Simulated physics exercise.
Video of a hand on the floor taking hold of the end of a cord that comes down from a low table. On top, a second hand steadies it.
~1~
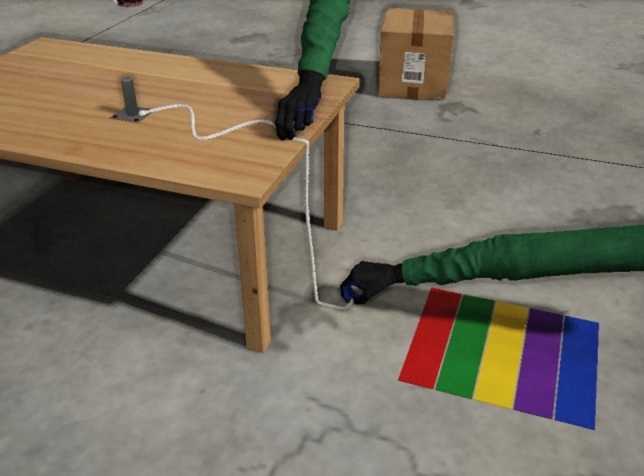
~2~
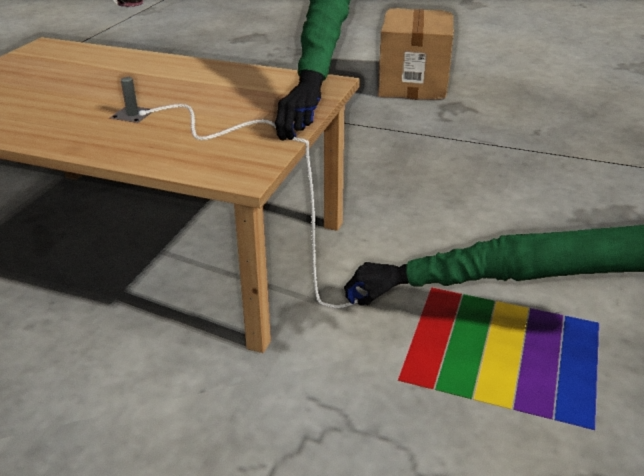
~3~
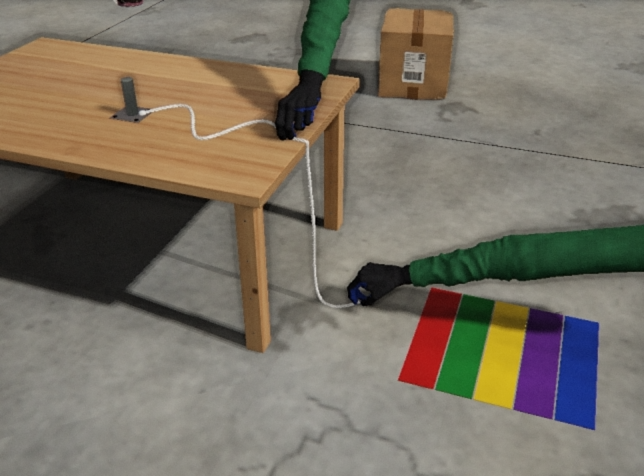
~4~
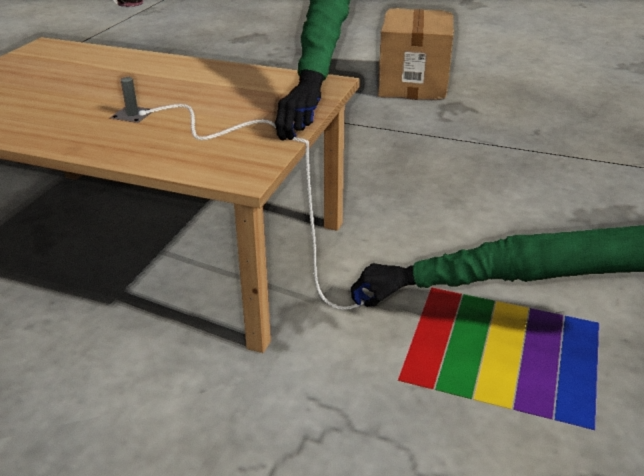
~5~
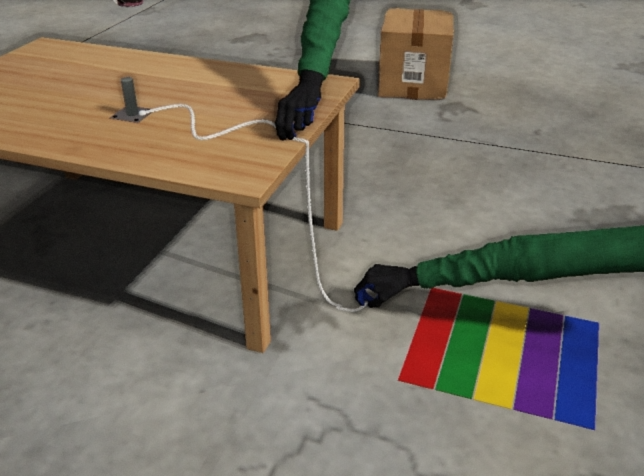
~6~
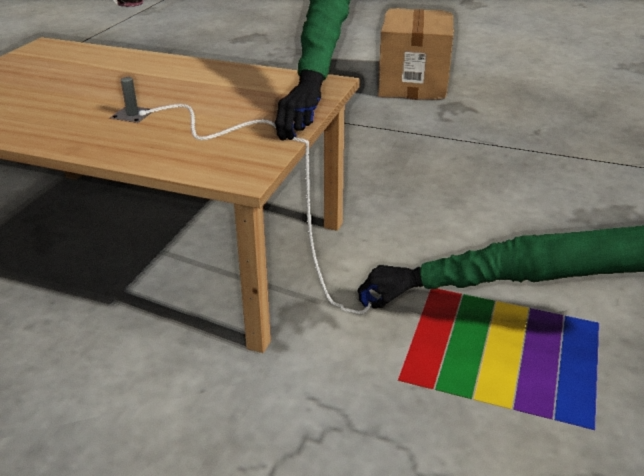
Gloved hand in a green sleeve gripping a white cord's end on the floor, shifting slightly right beside coloured stripes.
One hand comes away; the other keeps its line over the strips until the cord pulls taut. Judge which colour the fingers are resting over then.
The blue strip.
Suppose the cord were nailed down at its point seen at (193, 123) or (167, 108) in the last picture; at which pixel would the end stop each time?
About (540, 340) and (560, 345).
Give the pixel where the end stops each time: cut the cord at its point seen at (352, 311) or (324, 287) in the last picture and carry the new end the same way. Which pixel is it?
In that order: (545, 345) and (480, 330).
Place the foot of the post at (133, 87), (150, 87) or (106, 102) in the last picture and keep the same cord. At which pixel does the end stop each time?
Approximate places, in that order: (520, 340), (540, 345), (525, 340).
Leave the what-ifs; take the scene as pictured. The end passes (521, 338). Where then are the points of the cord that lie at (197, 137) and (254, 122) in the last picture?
One lands at (250, 136), the other at (309, 155).
Soon after, end near (521, 338); over yellow.
Then, end near (558, 346); over purple.
At full stretch, end near (580, 351); over blue. Over blue.
